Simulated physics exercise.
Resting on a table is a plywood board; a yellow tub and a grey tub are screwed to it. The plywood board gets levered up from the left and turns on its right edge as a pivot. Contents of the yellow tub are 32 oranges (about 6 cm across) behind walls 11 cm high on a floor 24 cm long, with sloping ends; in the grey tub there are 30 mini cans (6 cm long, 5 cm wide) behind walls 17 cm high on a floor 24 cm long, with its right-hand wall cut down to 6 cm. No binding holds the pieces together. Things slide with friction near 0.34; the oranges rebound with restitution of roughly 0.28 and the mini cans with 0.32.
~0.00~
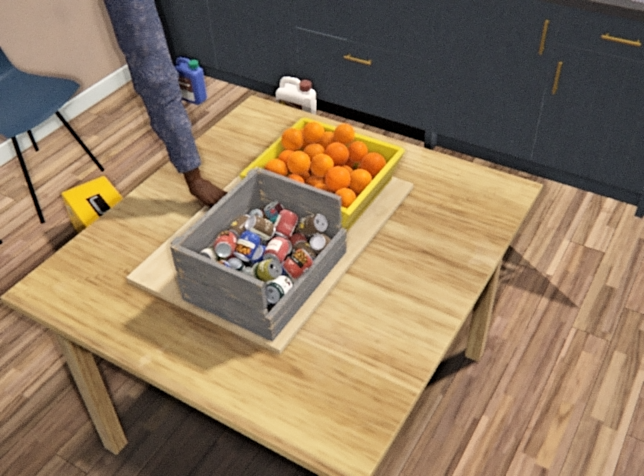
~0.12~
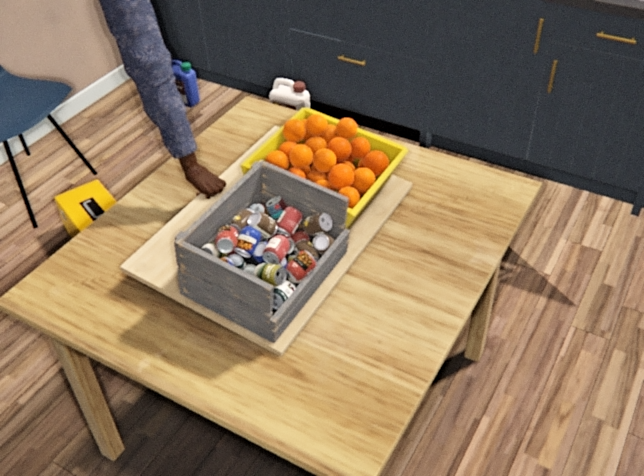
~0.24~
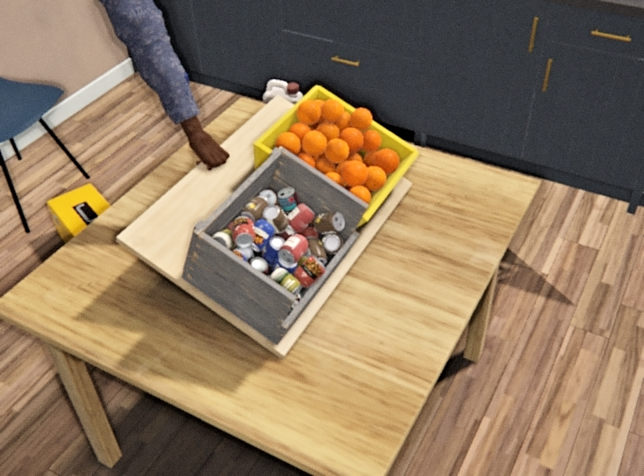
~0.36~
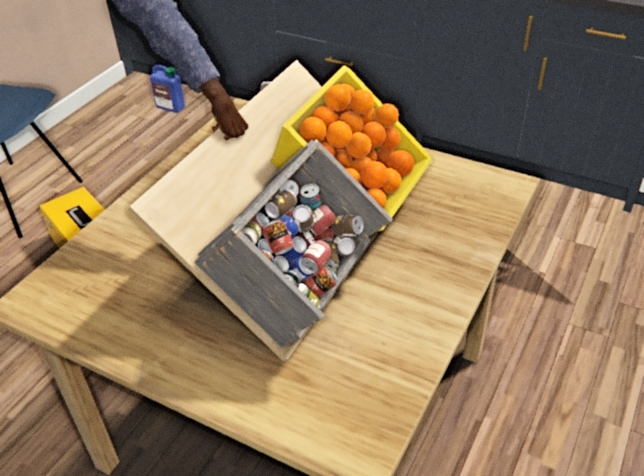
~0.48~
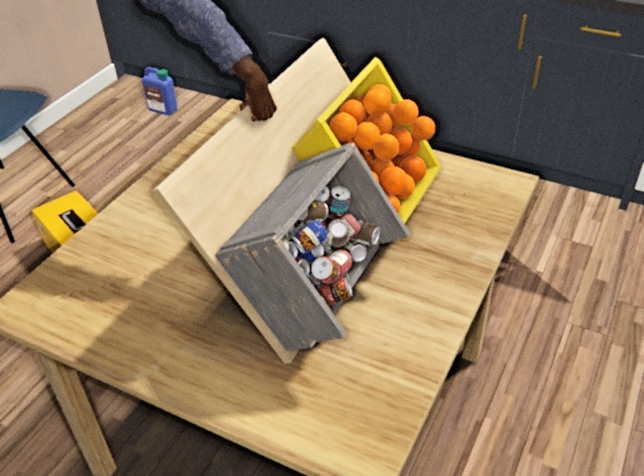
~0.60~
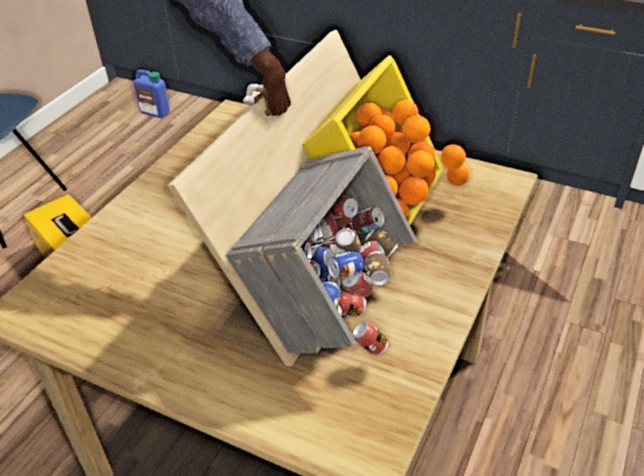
In a room with dark cabinets, a yellow tub of oranges and a grey tub of small cans sit on a board on a wooden table. A hand raises the board's left side, tilting it steeply rightward. The contents shift toward the right, then some cans and oranges tumble out.
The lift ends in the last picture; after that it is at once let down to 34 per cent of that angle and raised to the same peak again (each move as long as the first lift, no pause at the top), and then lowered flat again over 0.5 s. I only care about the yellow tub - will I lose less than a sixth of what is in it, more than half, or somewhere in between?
You will lose somewhere in between.
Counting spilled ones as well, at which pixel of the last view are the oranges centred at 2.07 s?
The middle is around (378, 187).
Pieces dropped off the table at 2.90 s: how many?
About 12.
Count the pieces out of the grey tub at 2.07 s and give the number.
At that moment the grey tub count out stands near 12.
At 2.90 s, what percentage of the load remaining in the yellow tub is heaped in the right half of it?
Close to 60 percent, I reckon.
After 0.97 s, tilt 35°; the yellow tub is down by 13 of 32 and the grey tub is down by 12 of 30.
After 1.43 s, tilt 35°; the yellow tub is down by 13 of 32 and the grey tub is down by 12 of 30.
After 2.07 s, tilt 27°; the yellow tub is down by 13 of 32 and the grey tub is down by 12 of 30.
When it is over (at 2.90 s), the yellow tub is down by 13 of 32 and the grey tub is down by 13 of 30. Asked share, 13 of 32, 41 per cent.
